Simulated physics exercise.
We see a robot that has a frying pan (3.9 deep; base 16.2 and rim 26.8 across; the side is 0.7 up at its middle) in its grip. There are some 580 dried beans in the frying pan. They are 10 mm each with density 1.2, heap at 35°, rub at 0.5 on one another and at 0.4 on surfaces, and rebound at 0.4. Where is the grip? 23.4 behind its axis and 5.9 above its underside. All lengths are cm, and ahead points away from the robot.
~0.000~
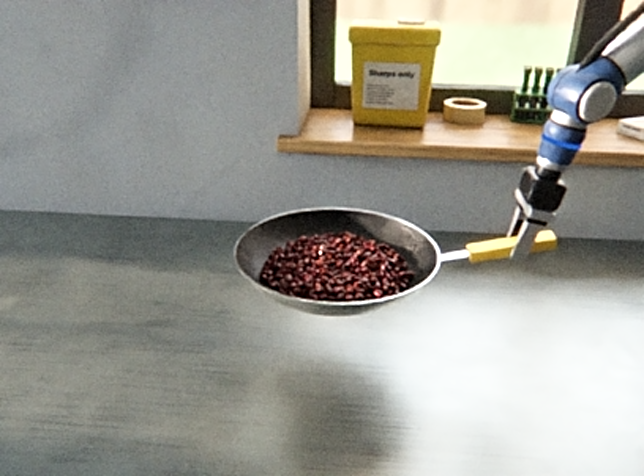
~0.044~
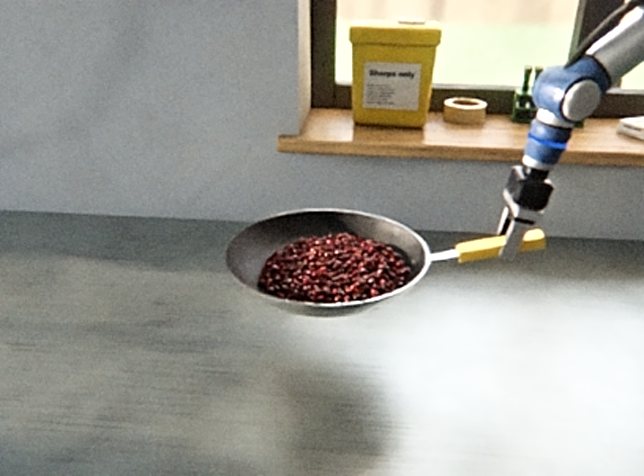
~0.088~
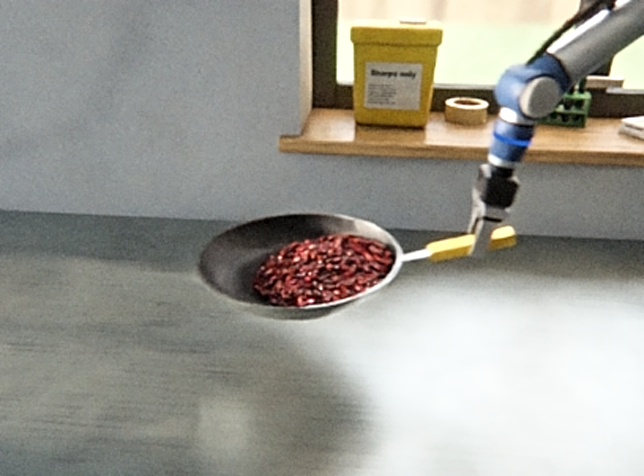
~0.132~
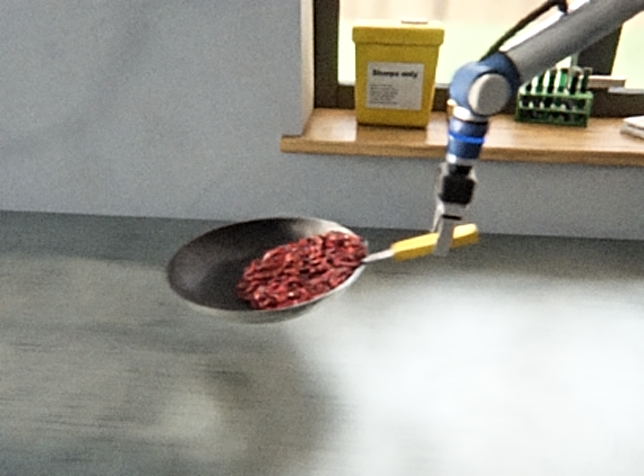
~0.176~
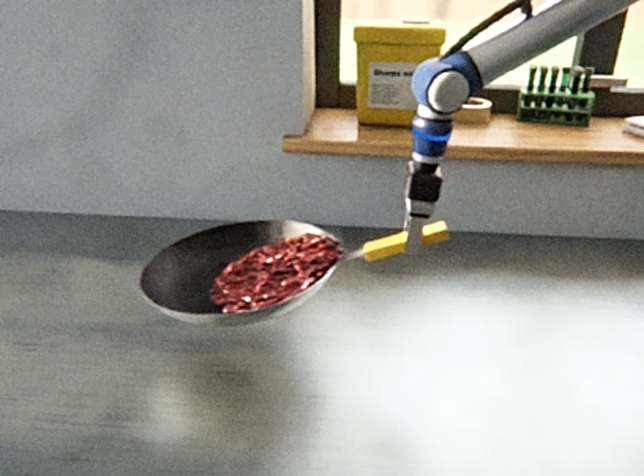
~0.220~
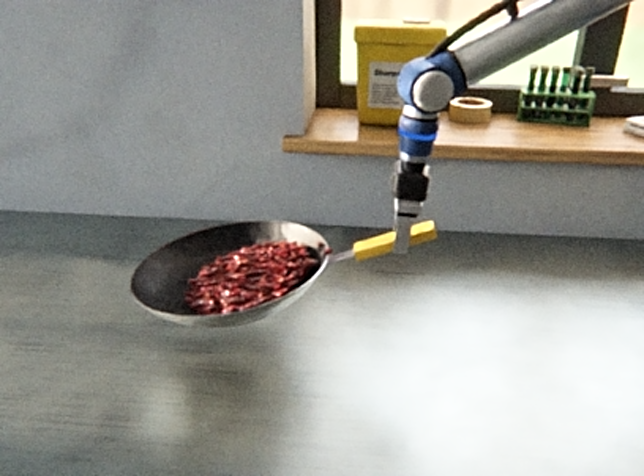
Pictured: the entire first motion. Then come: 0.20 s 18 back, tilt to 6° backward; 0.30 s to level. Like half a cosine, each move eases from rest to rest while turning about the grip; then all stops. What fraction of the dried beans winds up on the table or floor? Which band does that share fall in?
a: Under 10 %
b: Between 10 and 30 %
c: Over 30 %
Option a: Under 10 %.
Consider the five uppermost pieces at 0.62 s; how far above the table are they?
They are some 18 centimetres up.
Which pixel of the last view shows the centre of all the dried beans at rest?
The centre sits near pixel (397, 268).
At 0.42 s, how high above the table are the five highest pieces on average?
27 cm.
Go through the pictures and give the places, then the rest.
The first picture shows frying pan middle at (336, 263), level; upper third of the load around (338, 263), from x 265 to 410, top at y 235; 578 in the frying pan.
The second picture shows frying pan middle at (326, 264), level; upper third of the load around (345, 265), from x 260 to 405, top at y 235.
The third picture shows frying pan middle at (299, 267), tilted 2° forward; upper third of the load around (356, 265), from x 255 to 390, top at y 235.
The fourth picture shows frying pan middle at (267, 271), tilted 5° forward; upper third of the load around (337, 262), from x 240 to 365, top at y 235.
The fifth picture shows frying pan middle at (242, 274), tilted 6° forward; upper third of the load around (310, 264), from x 215 to 340, top at y 235; 577 in the frying pan, 1 in flight or on a rim.
The sixth picture shows frying pan middle at (233, 275), tilted 7° forward; upper third of the load around (282, 271), from x 190 to 330, top at y 245; 577 in the frying pan, 1 in flight or on a rim.
By 0.42 s, tilted 6° backward, highest piece 28 above the table; 438 in the frying pan, 140 in flight or on a rim.
By 0.62 s, tilted 2° backward, highest piece 18 above the table; 571 in the frying pan, 7 in flight or on a rim.
By 0.92 s, level, highest piece 15 above the table; 568 in the frying pan, 10 on the table or floor.
By 1.97 s, level, highest piece 15 above the table; 568 in the frying pan, 10 on the table or floor.
Final count, 568 in the frying pan, 10 on the table or floor. That is 2 % on the table or floor.
